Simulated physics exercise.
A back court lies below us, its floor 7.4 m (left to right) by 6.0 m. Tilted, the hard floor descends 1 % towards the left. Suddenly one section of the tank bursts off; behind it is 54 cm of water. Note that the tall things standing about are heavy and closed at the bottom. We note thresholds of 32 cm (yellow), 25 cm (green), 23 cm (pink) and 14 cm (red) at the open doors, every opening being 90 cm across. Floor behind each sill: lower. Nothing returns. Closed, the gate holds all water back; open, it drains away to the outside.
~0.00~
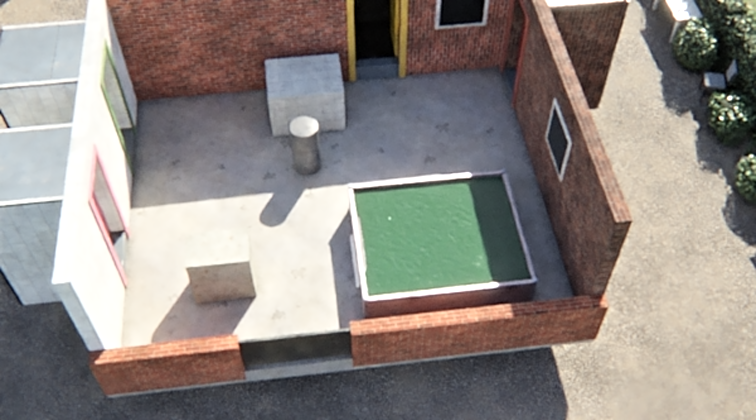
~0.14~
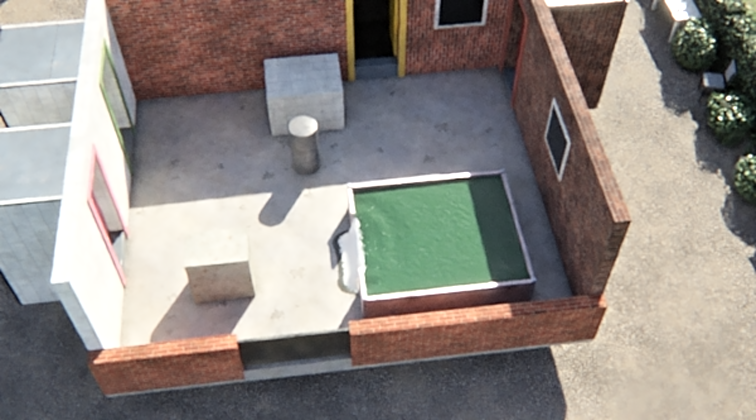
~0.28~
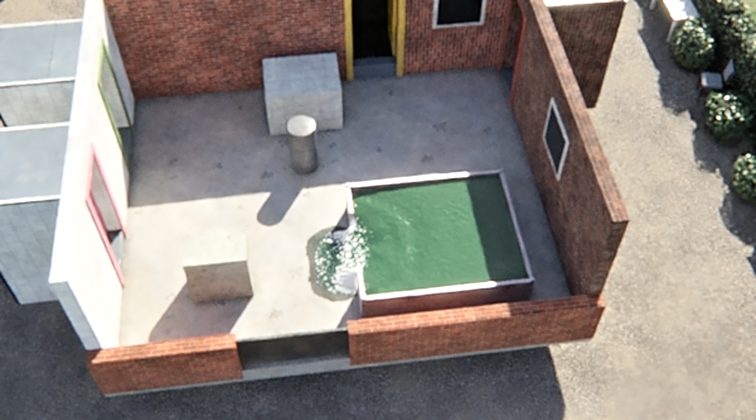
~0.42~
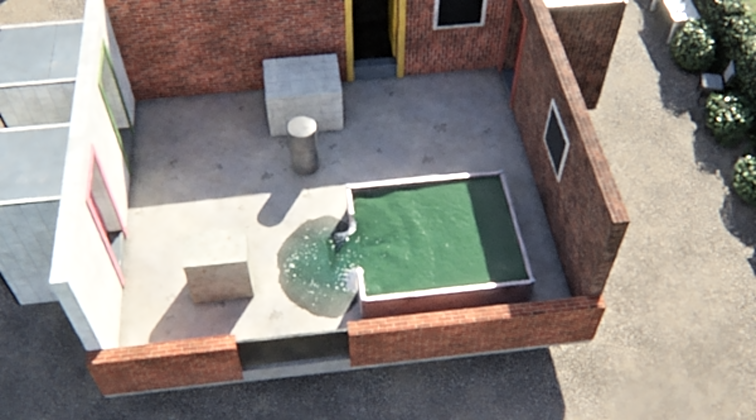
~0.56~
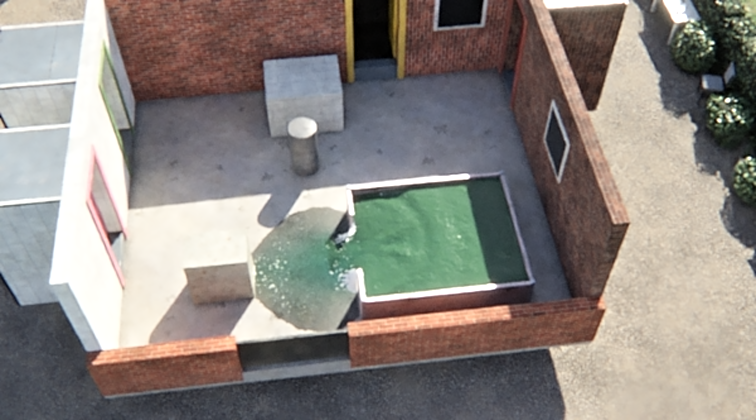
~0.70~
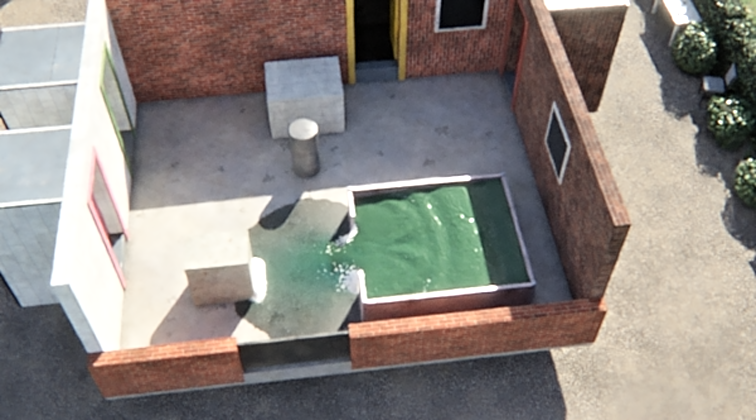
In this clip, a tank of green water in a brick-walled court opens on its left side, and water pours out, foaming at first, then spreads leftward across the grey floor in a widening pool that reaches a pale block.
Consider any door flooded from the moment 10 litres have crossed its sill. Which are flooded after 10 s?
At the yellow door the limit will hold, at the green door the limit will hold, at the pink door the limit will hold, at the red door the limit will hold.
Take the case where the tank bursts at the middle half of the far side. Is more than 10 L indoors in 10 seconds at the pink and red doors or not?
Door pink stays within, door red goes beyond.
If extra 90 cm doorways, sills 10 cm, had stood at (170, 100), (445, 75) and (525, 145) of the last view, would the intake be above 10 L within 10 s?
In turn: Beyond it, short of it, short of it.
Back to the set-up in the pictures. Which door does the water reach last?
Door: Red.
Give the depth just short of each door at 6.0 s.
You'd get yellow at 5 cm, green at 13 cm, pink at 7 cm, and red at 0 cm.
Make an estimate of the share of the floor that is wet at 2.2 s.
Roughly 35 percent.
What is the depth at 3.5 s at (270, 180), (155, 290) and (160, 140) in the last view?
Depths: About 1, 7 and 11 centimetres.
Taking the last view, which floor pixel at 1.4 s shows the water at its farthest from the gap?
That's around (127, 253) in the last picture.
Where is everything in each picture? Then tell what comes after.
In the first picture, the tank at (438, 234) is whole and still, 54 cm deep.
In the second picture, water pours out at (359, 254) and has run 0.6 m, to (345, 235); typically 8 cm deep outside, 54 cm at the tank's back.
In the third picture, the front is at (313, 244), 0.9 m from the gap at (357, 255); 0.8 m2 of floor is under water; 54 cm left at the back of the tank.
In the fourth picture, water pours out at (358, 256) and has run 1.3 m, to (283, 254); typically 7 cm deep outside, 54 cm at the tank's back.
In the fifth picture, the front is at a hidden place, 1.8 m from the gap at (358, 256); 2.9 m2 of floor is under water; 54 cm left at the back of the tank.
In the sixth picture, the front is at a hidden place, 2.3 m from the gap at (359, 258); 3.8 m2 of floor is under water; 54 cm left at the back of the tank.
After 1.4 s water covers 25 % of the floor and is deepest (36 cm) near (264, 282); yellow door not reached, green door not reached, pink door 2 cm at the sill, 0 L in, red door not reached.
After 2.2 s water covers 35 % of the floor and is deepest (34 cm) near (264, 282); yellow door not reached, green door 5 cm at the sill, 0 L in, pink door 13 cm at the sill, 0 L in, red door not reached.
After 3.5 s water covers 45 % of the floor and is deepest (30 cm) near (137, 107); yellow door not reached, green door 15 cm at the sill, 0 L in, pink door 19 cm at the sill, 0 L in, red door not reached.
After 6.0 s water covers 60 % of the floor and is deepest (26 cm) near (265, 107); yellow door 5 cm at the sill, 0 L in, green door 13 cm at the sill, 0 L in, pink door 7 cm at the sill, 0 L in, red door not reached.
After 10.0 s water covers 90 % of the floor and is deepest (20 cm) near (255, 96); yellow door 5 cm at the sill, 0 L in, green door 15 cm at the sill, 0 L in, pink door 14 cm at the sill, 0 L in, red door 5 cm at the sill, 0 L in.
